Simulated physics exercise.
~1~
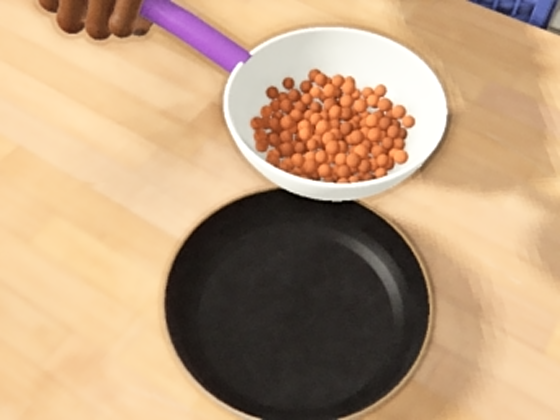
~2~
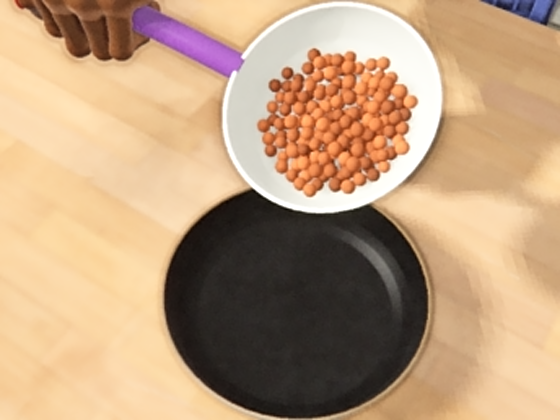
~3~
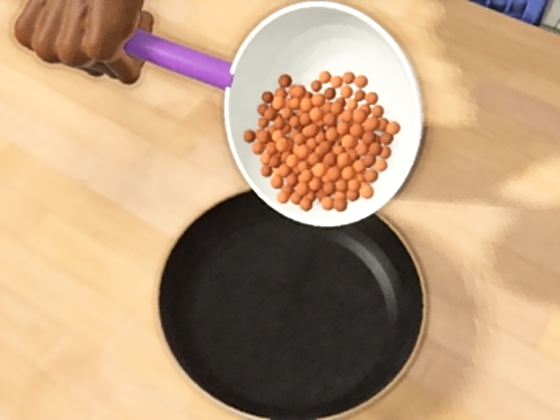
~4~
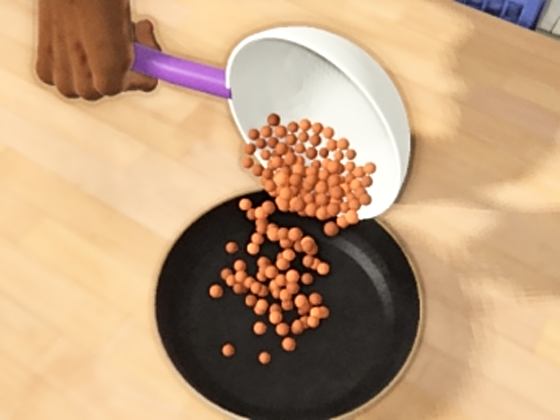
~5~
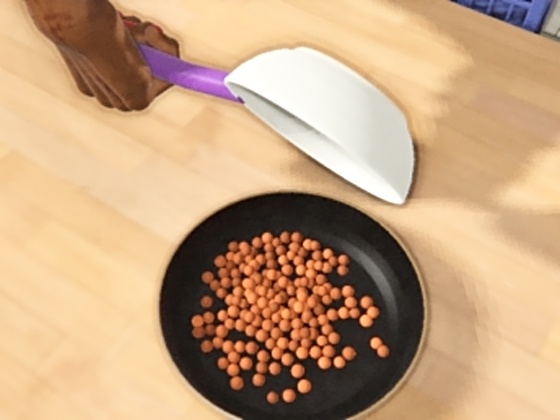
A white ladle with a purple handle, heaped with small round orange-brown clay pellets, is held by a brown hand at the upper left. Seen from above at an angle, it hovers over a black round pan with a pale rim on a light wooden surface, with a bit of blue at the top right corner. The hand gradually tips the ladle toward the pan, and the pellets gather near its lower edge. They then spill over the lip and scatter across the dark base. Finally the ladle is turned well over and empty, and the pellets lie spread in the pan.
